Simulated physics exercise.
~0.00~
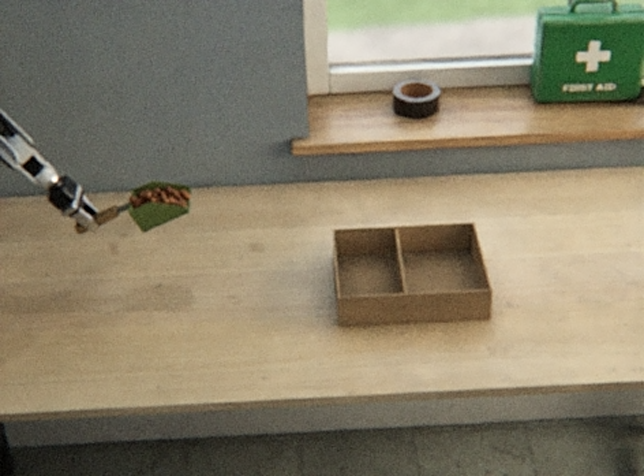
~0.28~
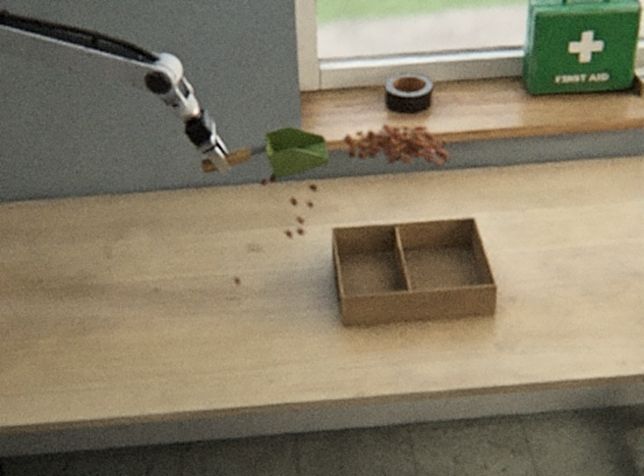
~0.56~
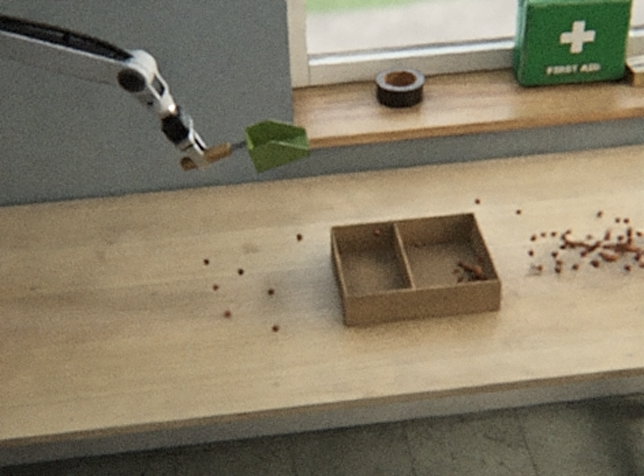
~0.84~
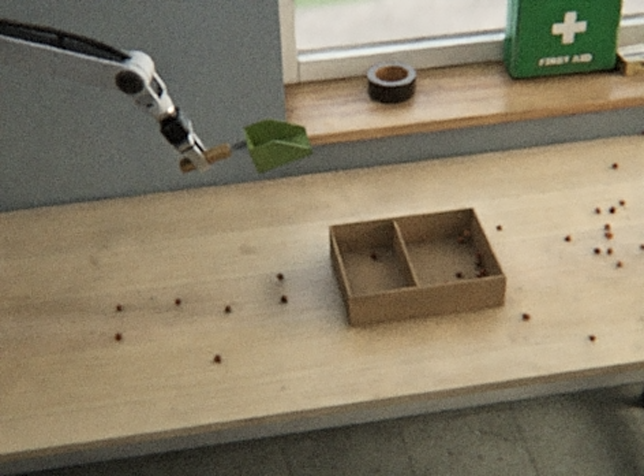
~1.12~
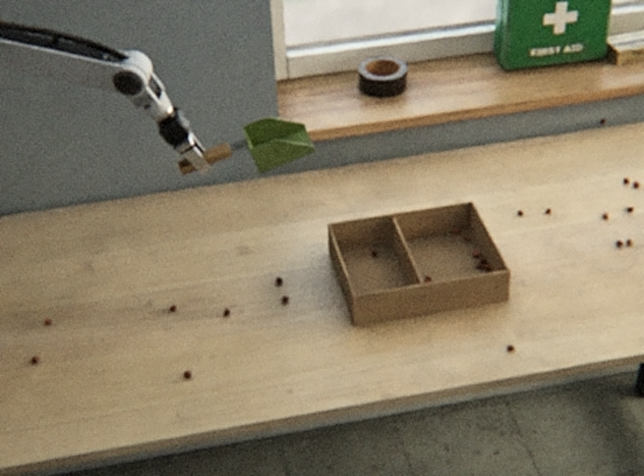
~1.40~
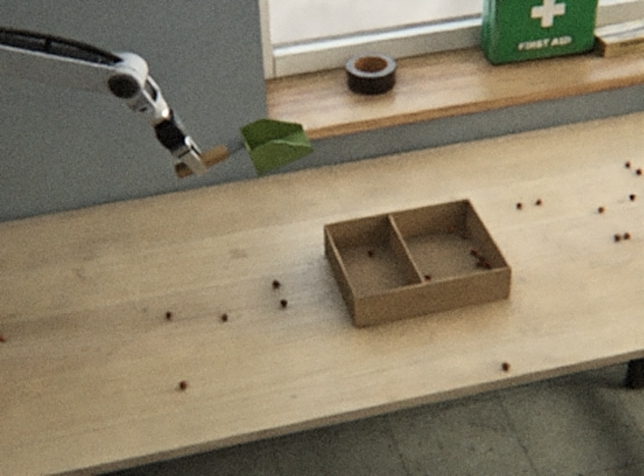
The clip opens on a robot arm holding a green scoop of small brown nuts above a wooden table, left of a shallow box split into two compartments. The arm swings the scoop to the right and stops abruptly, and the nuts fly off its open front in a cluster, a few dropping beneath it. The empty scoop draws back slightly and stays still. Most nuts land beyond the box and scatter across the table, while some roll left. At the end, only a few rest inside the box, mostly in the right compartment, with others strewn around it.
